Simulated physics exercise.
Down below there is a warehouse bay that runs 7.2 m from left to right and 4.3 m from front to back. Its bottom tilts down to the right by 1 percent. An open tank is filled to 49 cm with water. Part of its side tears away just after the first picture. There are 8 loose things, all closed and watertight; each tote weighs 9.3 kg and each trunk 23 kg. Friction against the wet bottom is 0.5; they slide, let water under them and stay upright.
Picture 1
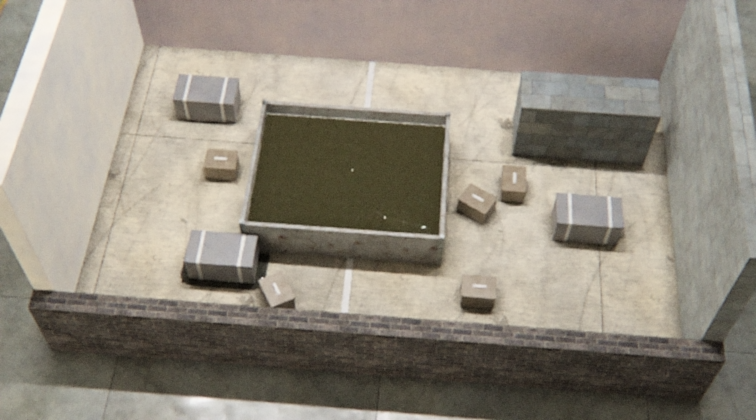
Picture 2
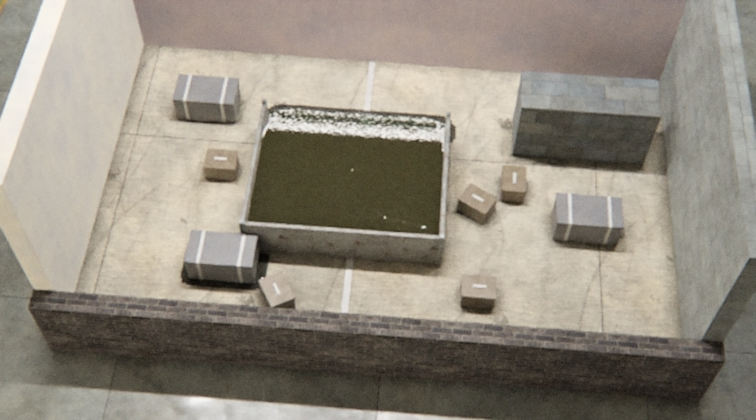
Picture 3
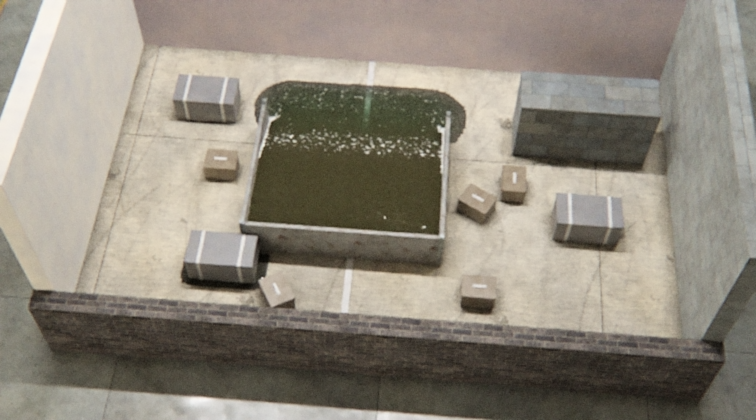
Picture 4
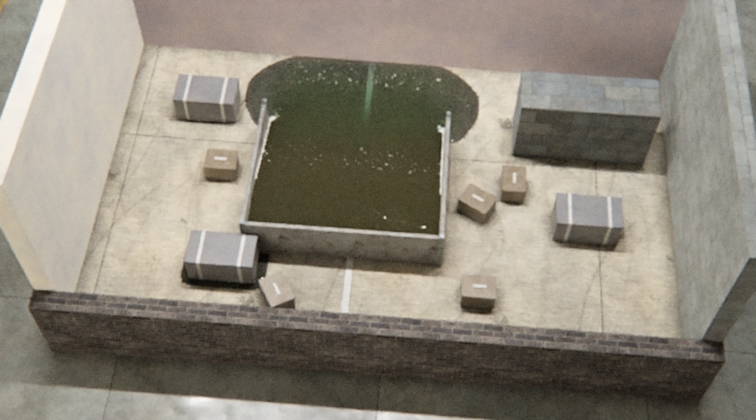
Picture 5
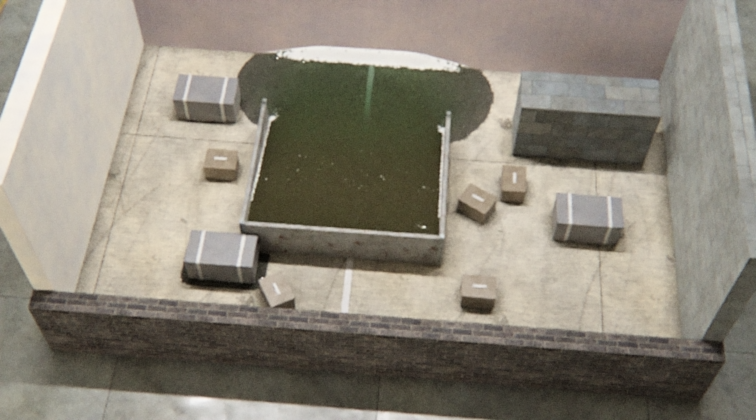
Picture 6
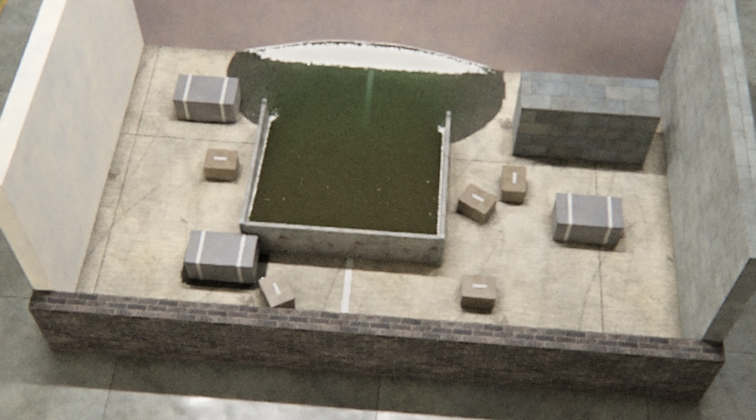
A warehouse bay holds an open tank whose back side gives way, and dark water spreads toward the back wall.
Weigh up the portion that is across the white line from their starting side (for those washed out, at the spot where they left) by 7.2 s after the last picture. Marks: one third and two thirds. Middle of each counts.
Below a third.
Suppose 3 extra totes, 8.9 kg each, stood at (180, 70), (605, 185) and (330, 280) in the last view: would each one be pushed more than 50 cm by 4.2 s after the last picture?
In that order: Over, less, under.
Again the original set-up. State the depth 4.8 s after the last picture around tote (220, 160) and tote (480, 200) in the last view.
First about 6 cm, second about 4 cm.
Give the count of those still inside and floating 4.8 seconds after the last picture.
I count 0.
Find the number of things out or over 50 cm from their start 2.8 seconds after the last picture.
Tally: 1.
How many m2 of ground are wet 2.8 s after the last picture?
That flooded area is roughly 21 m2.
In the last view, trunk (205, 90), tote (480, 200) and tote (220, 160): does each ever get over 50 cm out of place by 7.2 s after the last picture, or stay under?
First crosses the line, second crosses the line, third crosses the line.
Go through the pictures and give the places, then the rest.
A tote at (276, 289), on the bottom; a trunk at (205, 89), on the bottom; 4.1 m2 under water; 0 of 8 have shifted, in the first frame.
A tote at (276, 289) rests on the ground; a trunk at (205, 89) rests on the ground; 5.2 m2 under water; 0 of 8 have shifted, in the second frame.
A tote at (276, 289) rests on the ground; a trunk at (205, 89), on the bottom; water covers 6.4 m2; 0 of 8 have shifted, in the third frame.
A tote at (276, 289) rests on the ground; a trunk at (205, 89), on the bottom; 7.9 m2 under water; 0 of 8 have shifted, in the fourth frame.
A tote at (276, 289), on the bottom; a trunk at (205, 89) rests on the ground; 8.4 m2 under water; 0 of 8 have shifted, in the fifth frame.
A tote at (276, 289) rests on the ground; a trunk at (205, 89) rests on the ground; 8.7 m2 under water; 0 of 8 have shifted, in the sixth frame.
Then, 0.9 s after the last picture 0 of 8 are over the mark; 0 afloat.
Then, 2.8 s after the last picture 0 of 8 are over the mark; 0 afloat.
Then, 4.8 s after the last picture 0 of 8 are over the mark; 0 afloat.
Then, 7.2 s after the last picture 0 of 8 are over the mark; 4 afloat.
